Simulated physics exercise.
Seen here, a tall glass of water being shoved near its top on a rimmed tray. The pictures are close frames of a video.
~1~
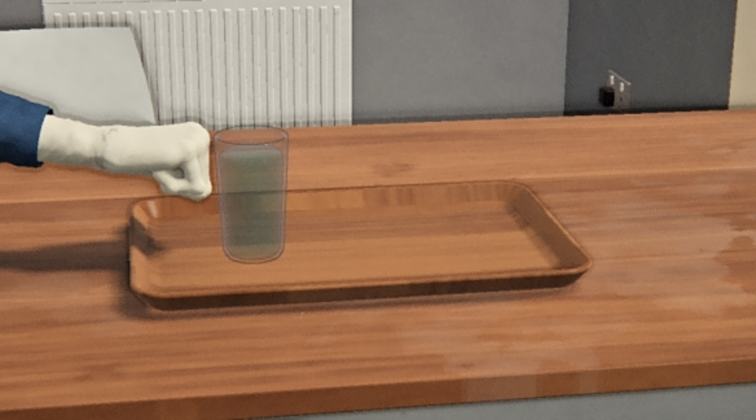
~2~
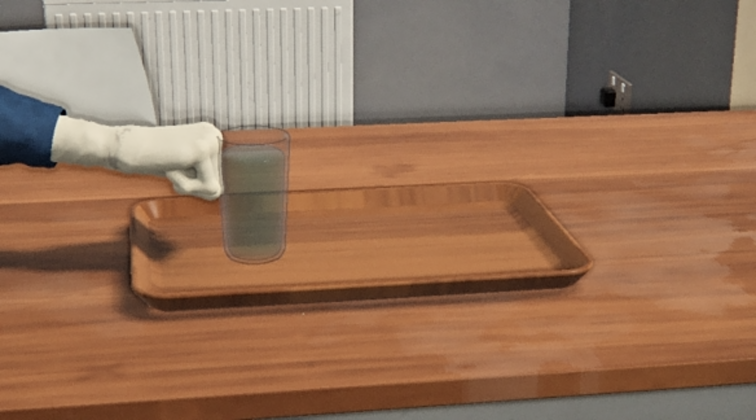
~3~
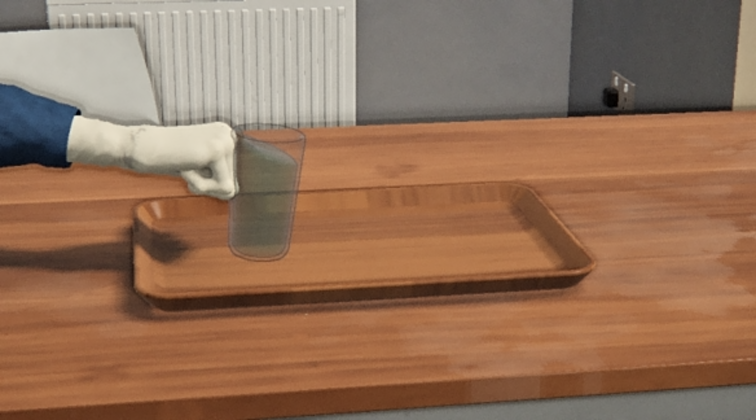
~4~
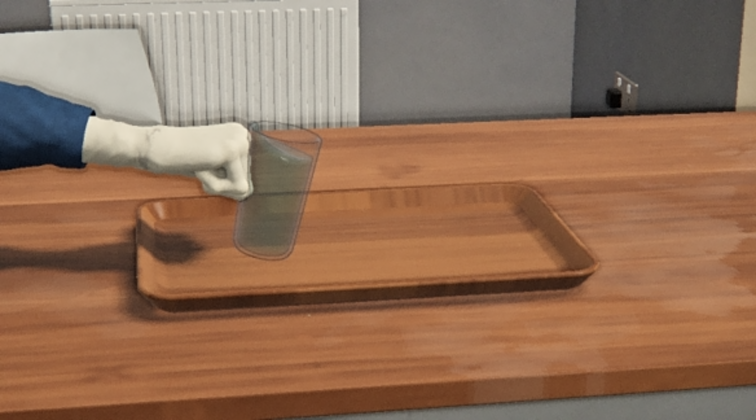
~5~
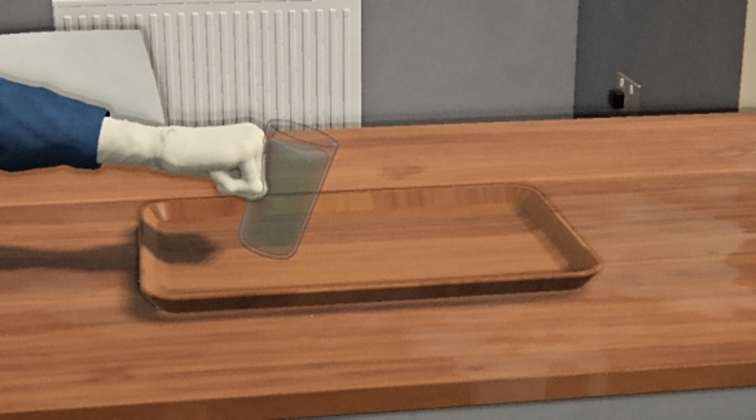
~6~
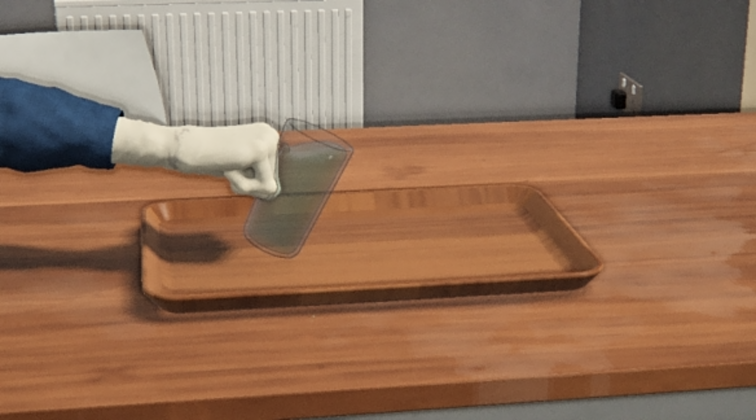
The footage shows a pale hand in a blue sleeve pressing rightward near the top of a tall glass of water on a rimmed wooden tray; the glass stands upright, then leans steadily to the right.
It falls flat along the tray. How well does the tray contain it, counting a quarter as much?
After the fall more than a quarter leaves the tray.
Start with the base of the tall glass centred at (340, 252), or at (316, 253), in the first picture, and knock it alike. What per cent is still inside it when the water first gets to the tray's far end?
About 80 and 80 per cent.
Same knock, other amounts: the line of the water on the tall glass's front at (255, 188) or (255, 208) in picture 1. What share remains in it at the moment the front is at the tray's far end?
Roughly 60 per cent, and 60 per cent.
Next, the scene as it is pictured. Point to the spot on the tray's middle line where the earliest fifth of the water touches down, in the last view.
Close to (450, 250).
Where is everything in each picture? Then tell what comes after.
The first picture shows tilt 0°; right rim (286, 136); surface from (219, 153) to (283, 150); the tray's far rim is at (556, 223); the tray is clear ahead.
The second picture shows tilt 0°; right rim (288, 136); surface from (220, 153) to (284, 150).
The third picture shows tilt 6°; right rim (303, 137); surface from (236, 130) to (294, 156).
The fourth picture shows tilt 12°; right rim (319, 140); surface from (252, 133) to (313, 156).
The fifth picture shows tilt 19°; right rim (336, 144); surface from (261, 161) to (329, 151).
The sixth picture shows tilt 25°; right rim (351, 150); surface from (270, 167) to (346, 145).
A moment on, the tall glass lies on its side and 97 per cent is in the glass, 3 on the tray and 0 above or beyond its rim.
Next, the tall glass lies on its side and 56 per cent is in the glass, 42 on the tray and 3 above or beyond its rim.
Then the tall glass lies on its side and 34 per cent is in the glass, 39 on the tray and 27 above or beyond its rim.
Later the tall glass lies on its side and 19 per cent is in the glass, 41 on the tray and 40 above or beyond its rim.
In the end 60 per cent is held by tray and glass, 40 is off the tray.
